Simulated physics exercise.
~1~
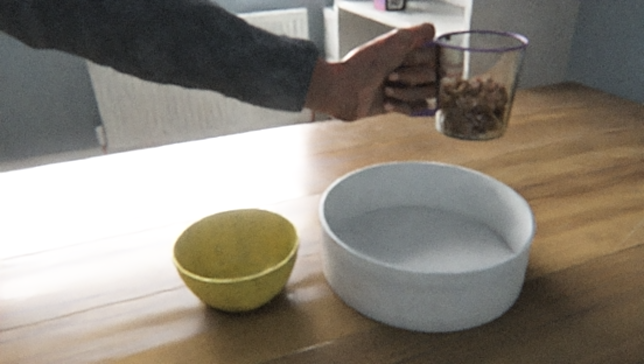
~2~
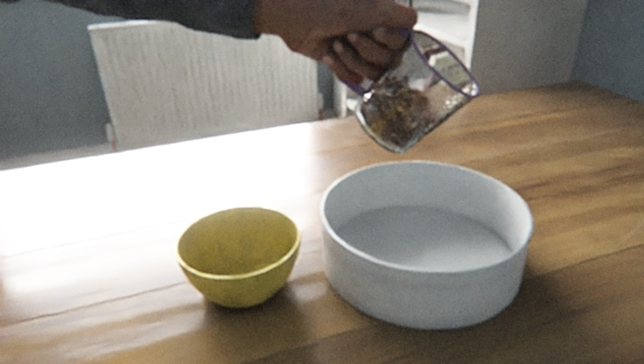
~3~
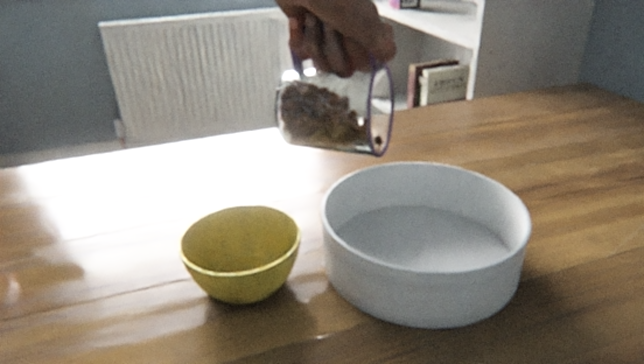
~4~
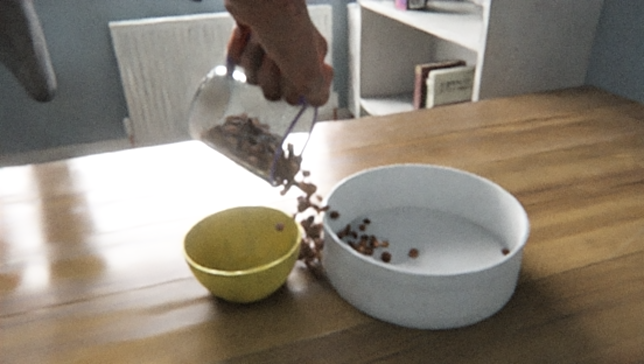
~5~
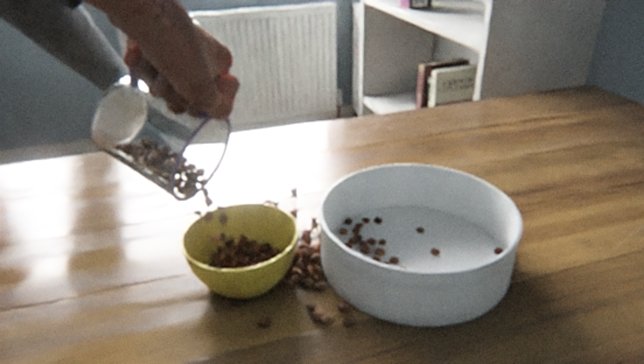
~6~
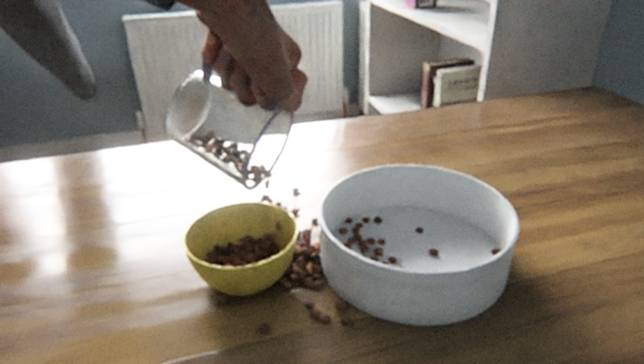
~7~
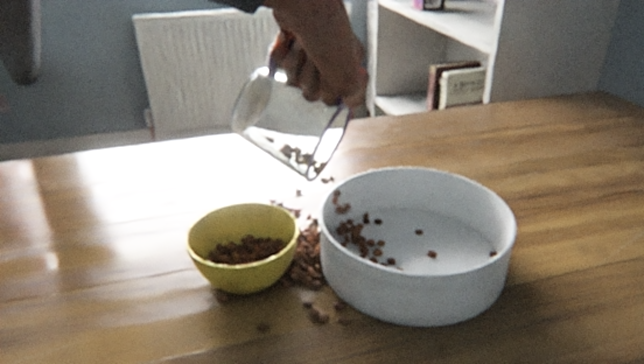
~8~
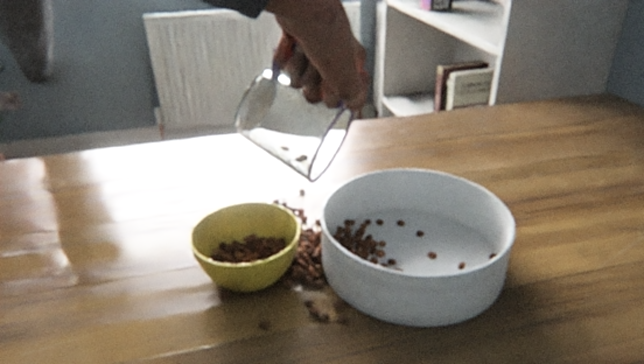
A hand carried a clear cup of brown kibble leftward over a wooden table, tipped it, and poured while moving left and then back right, leaving the most in the yellow bowl, some in the white pot, and plenty scattered between them.
